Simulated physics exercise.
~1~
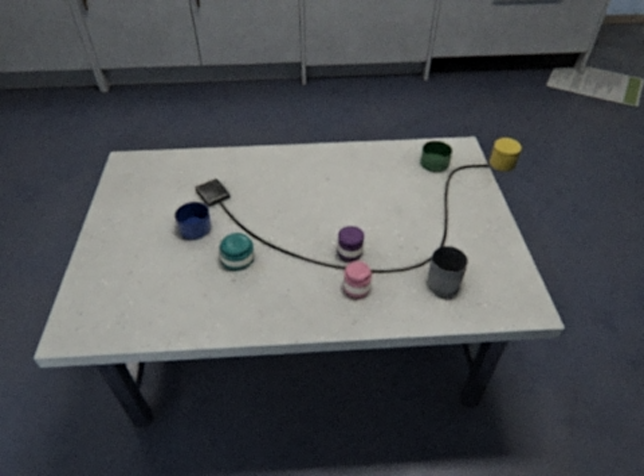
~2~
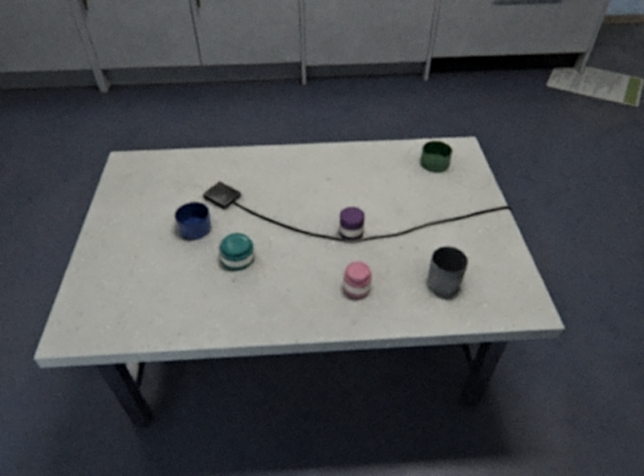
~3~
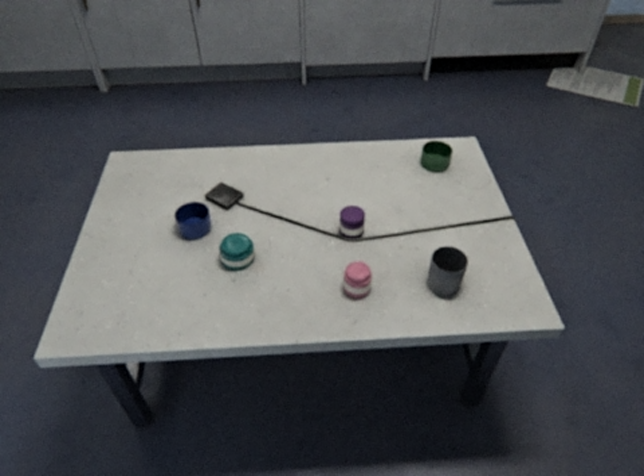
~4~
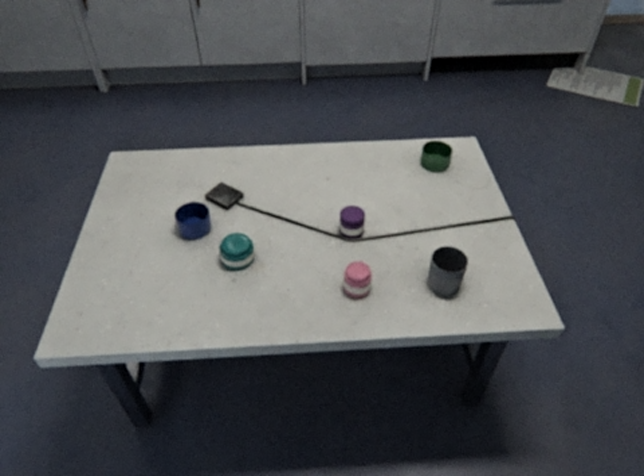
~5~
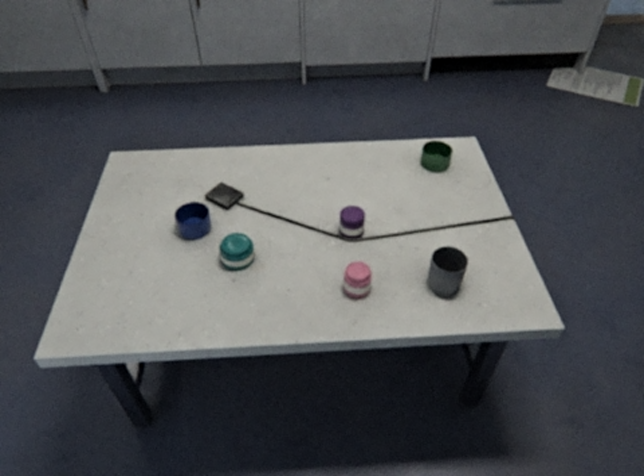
A dark cable curves across a white table from a small black phone on the left, passing below a purple tin and around a grey cup to a yellow speaker at the far right corner. The cable then sweeps clear of the cup and runs off the right edge, and the speaker is gone from view. The purple tin shifts slightly away from the pink jar, while the phone slides a little to the right. Next the cable straightens into two taut lines, bending at the tin. Everything then rests, with the mug, jars and both cups still in place.
